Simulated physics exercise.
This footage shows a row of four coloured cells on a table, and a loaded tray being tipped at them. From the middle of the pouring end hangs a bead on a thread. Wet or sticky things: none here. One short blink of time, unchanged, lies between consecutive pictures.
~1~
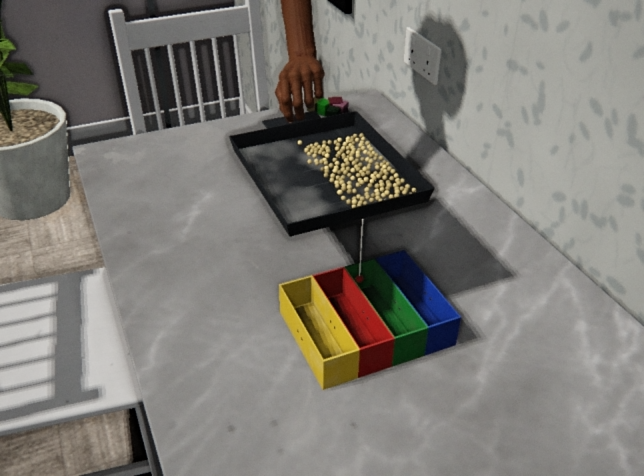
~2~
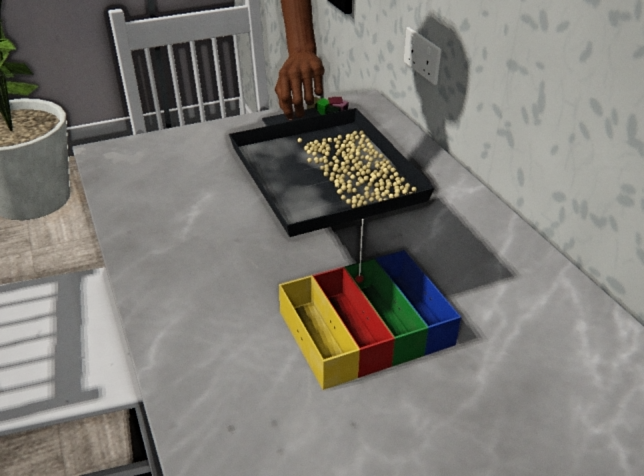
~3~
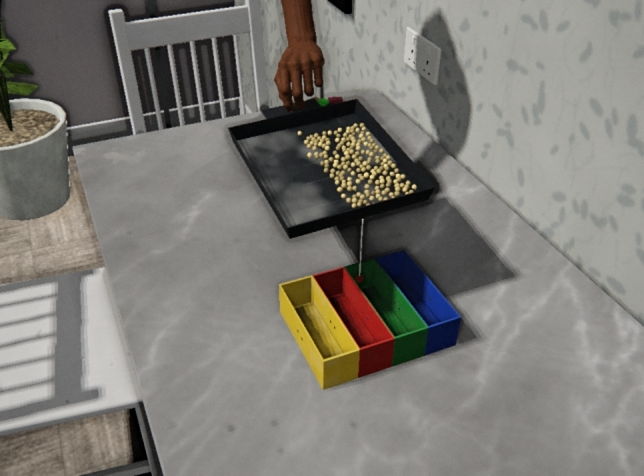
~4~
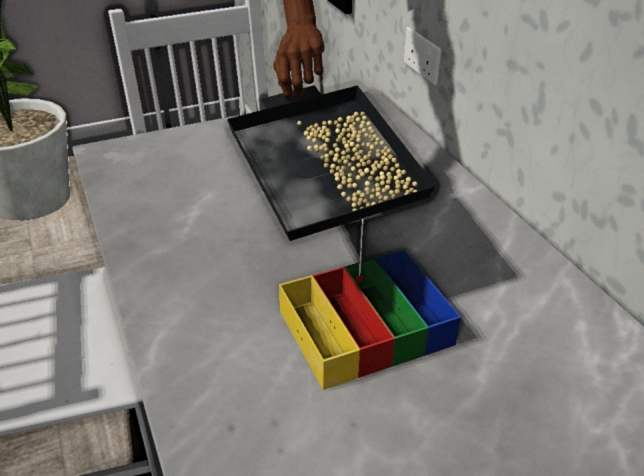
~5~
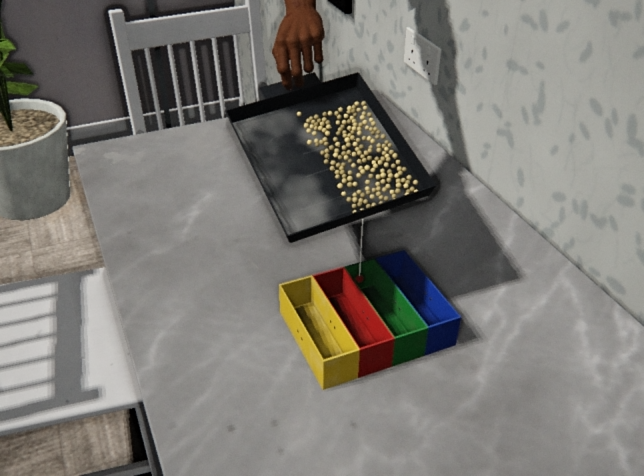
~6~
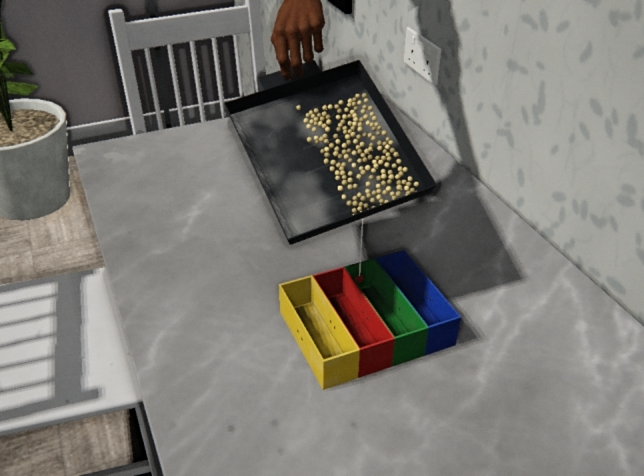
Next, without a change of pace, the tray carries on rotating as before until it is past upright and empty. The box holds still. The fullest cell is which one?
The yellow cell.
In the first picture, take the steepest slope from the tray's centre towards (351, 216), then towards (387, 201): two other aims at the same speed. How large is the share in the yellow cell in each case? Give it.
Well, 20 percent for one and then 0 percent for the other.
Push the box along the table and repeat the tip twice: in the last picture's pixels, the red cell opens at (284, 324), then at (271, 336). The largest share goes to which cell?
Well, the first time it's the cell in green, and the second time it's the cell in green.
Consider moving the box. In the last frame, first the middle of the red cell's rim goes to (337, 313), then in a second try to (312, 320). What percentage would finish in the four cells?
Near 90 % and 100 %.
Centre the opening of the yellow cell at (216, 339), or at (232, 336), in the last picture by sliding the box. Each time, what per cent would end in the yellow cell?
Roughly 0 % and 0 %.
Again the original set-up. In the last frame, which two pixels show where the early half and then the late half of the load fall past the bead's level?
Around (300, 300) at first; around (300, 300) after that.
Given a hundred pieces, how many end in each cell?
The yellow cell holds about 70 %, the red cell about 0 %, the green cell about 0 % and the blue cell about 0 %.
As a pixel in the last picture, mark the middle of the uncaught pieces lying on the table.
It's centred at about (262, 381).
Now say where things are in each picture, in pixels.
The first frame shows corners of the pouring end at (290, 221) and (430, 187), level; middle of the load at (358, 169), soya beans; bead on its thread at (359, 279); yellow cell at (341, 367); red cell at (376, 355); green cell at (410, 344); blue cell at (443, 333).
The second frame shows corners of the pouring end at (290, 222) and (430, 187), level; middle of the load at (358, 168).
The third frame shows corners of the pouring end at (290, 225) and (430, 186), tipped barely, lowest at the left corner; middle of the load at (359, 164).
The fourth frame shows corners of the pouring end at (290, 228) and (431, 185), tipped a little, lowest at the left corner; middle of the load at (359, 158).
The fifth frame shows corners of the pouring end at (290, 232) and (431, 184), tipped clearly, lowest at the left corner; middle of the load at (359, 153).
The sixth frame shows corners of the pouring end at (290, 235) and (432, 183), tipped clearly, lowest at the left corner; middle of the load at (360, 152), all on the move; yellow cell at (341, 367); red cell at (376, 355); green cell at (410, 344); blue cell at (443, 333).
Soon after the last picture, tray tipped steeply; most on the tray; a small part falling or outside the box.
A little later, tray tipped past a quarter turn; about a quarter on the tray; about a third in the yellow cell; a stray few in the red cell; a stray few in the green cell; about half falling or outside the box.
Later still, tray tipped past a quarter turn; about two thirds in the yellow cell; a stray few in the red cell; a stray few in the green cell; about a third falling or outside the box.
At rest, tray tipped past a quarter turn; about two thirds in the yellow cell; a stray few in the red cell; a stray few in the green cell; none in the blue cell; about a third outside the box.
